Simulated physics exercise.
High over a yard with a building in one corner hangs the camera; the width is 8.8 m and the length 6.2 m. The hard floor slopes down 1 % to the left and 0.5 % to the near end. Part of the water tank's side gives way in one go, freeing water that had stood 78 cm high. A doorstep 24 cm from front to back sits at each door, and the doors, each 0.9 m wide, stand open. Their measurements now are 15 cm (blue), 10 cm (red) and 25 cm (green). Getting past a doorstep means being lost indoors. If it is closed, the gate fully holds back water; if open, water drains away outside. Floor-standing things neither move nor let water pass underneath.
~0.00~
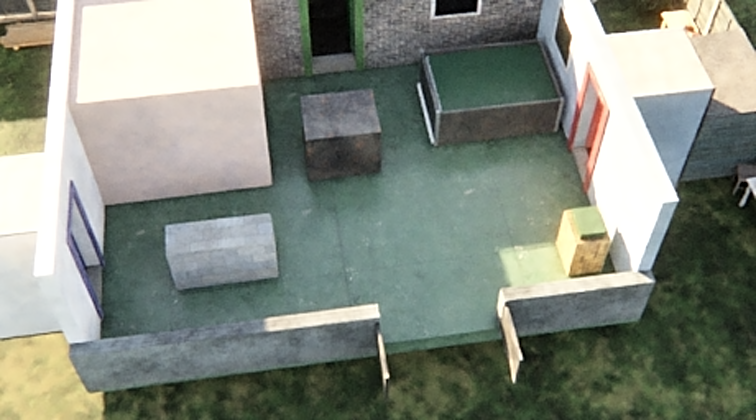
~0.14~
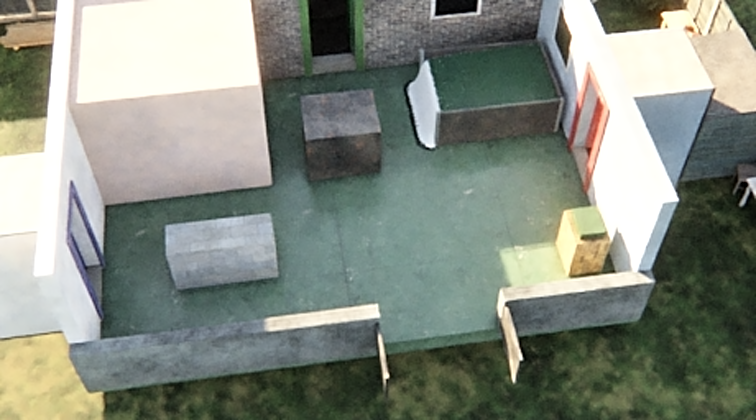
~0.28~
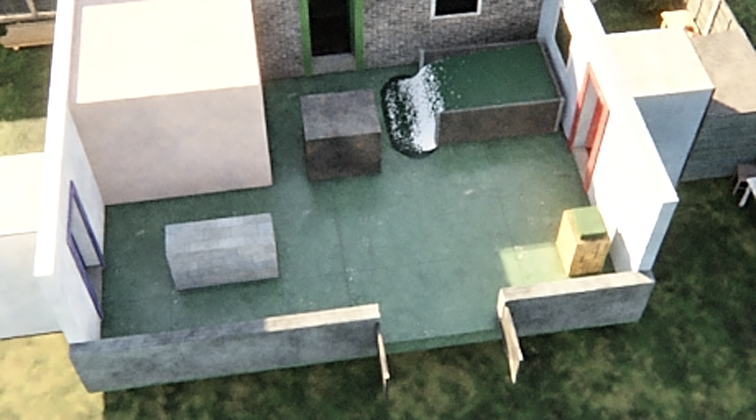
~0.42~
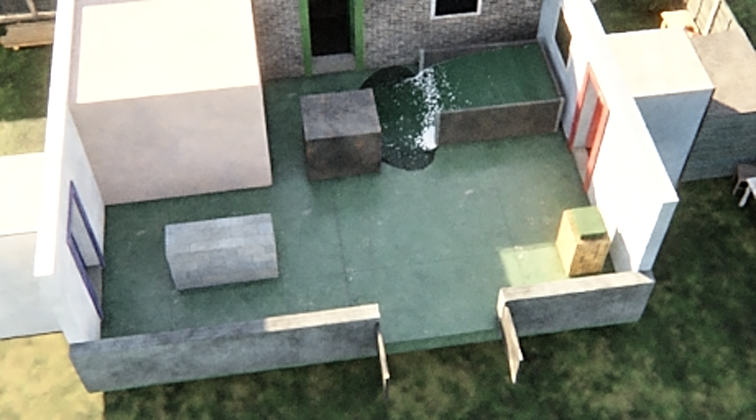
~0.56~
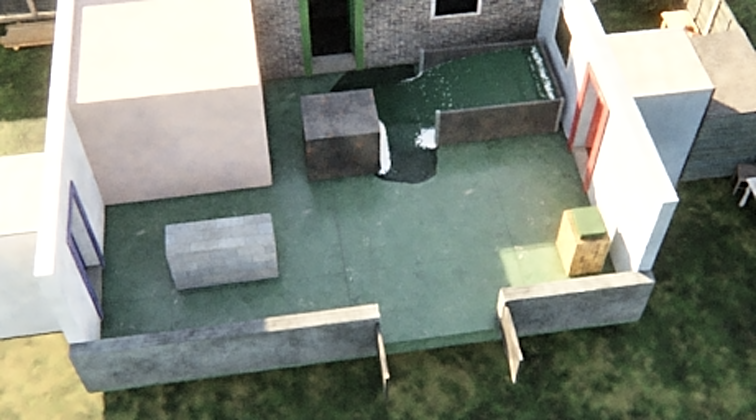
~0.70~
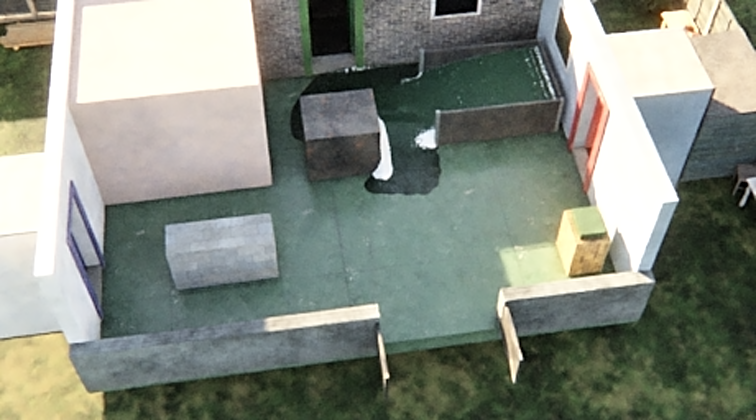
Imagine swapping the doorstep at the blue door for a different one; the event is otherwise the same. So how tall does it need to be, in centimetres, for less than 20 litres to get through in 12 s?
It would need to be around 6.5 cm tall.
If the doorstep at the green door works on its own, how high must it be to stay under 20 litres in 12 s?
For green, a step near 28 cm.
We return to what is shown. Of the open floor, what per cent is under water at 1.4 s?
25 %.
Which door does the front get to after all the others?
Red.
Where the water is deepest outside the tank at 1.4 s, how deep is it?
Around 52 centimetres.
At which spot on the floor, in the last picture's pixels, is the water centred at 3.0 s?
(377, 141).
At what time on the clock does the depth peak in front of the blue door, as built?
Roughly at 6.0 s.
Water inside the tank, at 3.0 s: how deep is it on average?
Close to 17 cm deep on average.
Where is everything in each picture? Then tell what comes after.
The first frame shows the water tank at (490, 78) is whole and still, 78 cm deep; the blue door at (87, 257) is dry.
In the second frame, water pours out at (430, 102) and has run 0.3 m, to (422, 144); about 10 cm deep outside, 78 cm at the back.
In the third frame, the front is at (392, 134), 0.8 m from the gap at (430, 104); 1.5 m2 of floor is wet, 78 cm left at the back.
In the fourth frame, the front is at a hidden place, 1.3 m from the gap at (430, 105); 2.8 m2 of floor is wet, 77 cm left at the back.
In the fifth frame, the front is at a hidden place, 2.0 m from the gap at (430, 106); 4.3 m2 of floor is wet, 69 cm left at the back.
In the sixth frame, the gap is at (430, 106), the front 2.6 m out at (298, 133); the back of the water tank holds 65 cm; the blue door at (87, 257), 7.1 m from the gap, is still 4.8 m from the nearest water.
After 1.4 s water covers 25 % of the floor, deepest (52 cm) near (379, 135); it has not reached the blue door.
After 3.0 s water covers 60 % of the floor, deepest (38 cm) near (314, 136); it has not reached the blue door.
After 12.0 s water covers 95 % of the floor, deepest (10 cm) near (100, 369); 9 cm at the blue door, 0 litres in over its 15 cm doorstep.
At the blue door as built, the water arrived by 5.1 s and peaked near 11 cm at 6.2 s.
With a doorstep of 5 cm, 40 litres would have come in within the 12 s; with 8 cm, 6 litres. So under 20 litres takes about 6.5 cm.
